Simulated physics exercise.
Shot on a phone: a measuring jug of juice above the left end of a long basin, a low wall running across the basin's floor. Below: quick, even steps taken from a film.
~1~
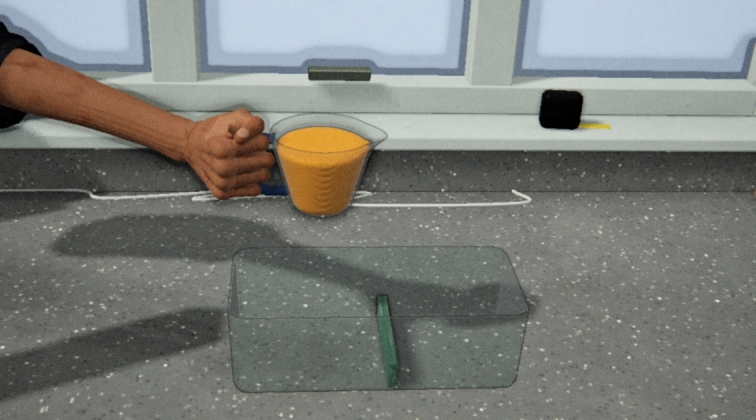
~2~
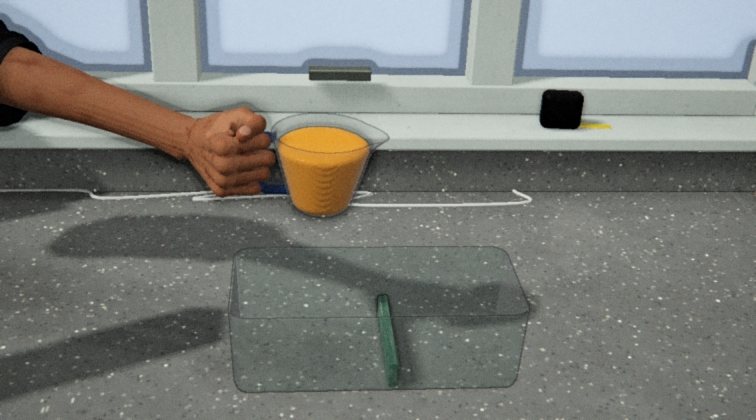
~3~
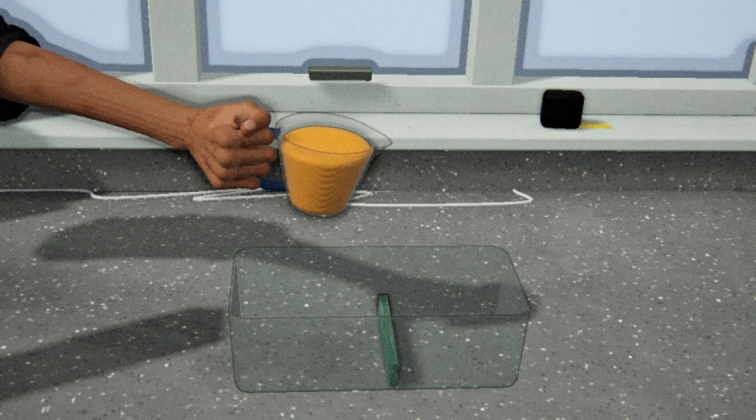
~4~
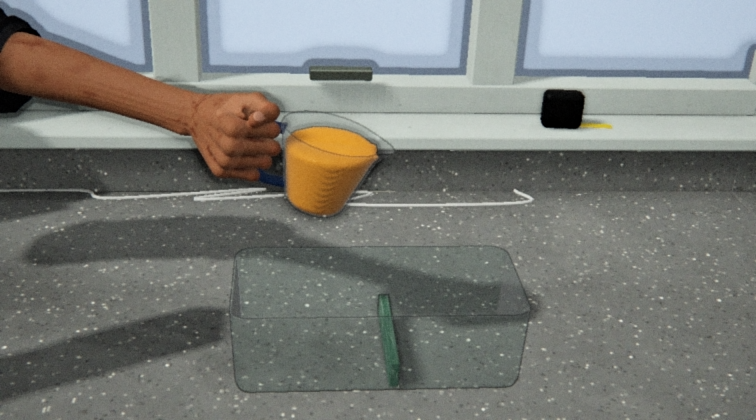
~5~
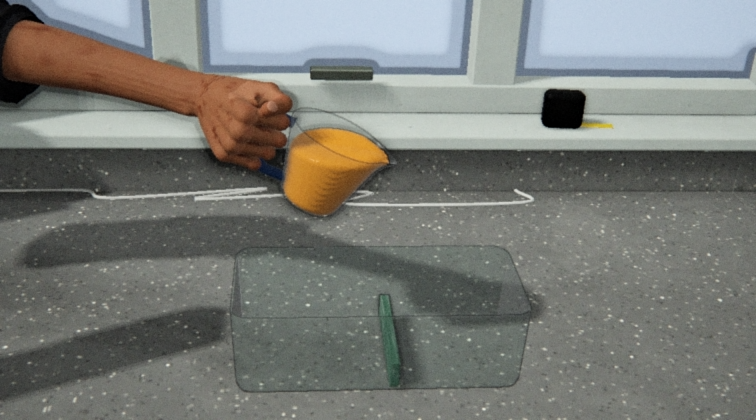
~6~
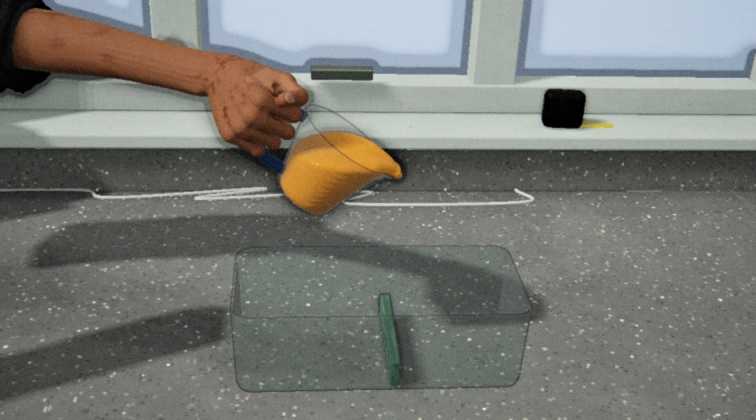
On a speckled grey countertop beneath pale-framed windows, the view looks slightly down from the front and stays still. A hand reaching from the left grips a clear measuring jug of orange juice behind a long transparent basin with a low green wall across its floor, while a small black object sits on the sill at right. The hand tilts the jug steadily rightward, and juice reaches its spout and begins to pass over the edge.
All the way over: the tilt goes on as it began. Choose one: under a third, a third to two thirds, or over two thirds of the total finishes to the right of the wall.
Over two thirds finishes to the right of the wall.
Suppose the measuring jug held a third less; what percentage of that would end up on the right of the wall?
Roughly 70 %.
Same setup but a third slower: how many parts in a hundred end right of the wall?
Near 85 %.
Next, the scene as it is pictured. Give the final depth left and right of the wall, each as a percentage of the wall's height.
Left 10 %, right 40 %.
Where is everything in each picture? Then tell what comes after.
In the first frame, tilt 0°; pouring edge (388, 134); surface from (276, 142) to (370, 143); the long basin's rim runs from (231, 283) to (517, 280); the wall's top is at (387, 329).
In the second frame, tilt 2°; pouring edge (390, 136); surface from (277, 142) to (371, 143).
In the third frame, tilt 6°; pouring edge (393, 141); surface from (280, 140) to (374, 146).
In the fourth frame, tilt 14°; pouring edge (396, 150); surface from (285, 139) to (378, 148).
In the fifth frame, tilt 24°; pouring edge (399, 161); surface from (291, 143) to (386, 152).
In the sixth frame, tilt 35°; pouring edge (398, 175); surface from (291, 149) to (386, 162); 3 per cent is over the edge.
A moment on, the measuring jug is tipped right over and 26 per cent is still to pour, 0 is left of the wall and 42 right of it.
Next, the measuring jug is tipped right over and 1 per cent is still to pour, 16 is left of the wall and 77 right of it.
Then the measuring jug is tipped right over and 0 per cent is still to pour, 21 is left of the wall and 77 right of it.
Later the measuring jug is tipped right over and 0 per cent is still to pour, 21 is left of the wall and 76 right of it.
At rest 21 per cent lies left of the wall, 76 right of it and 2 outside.
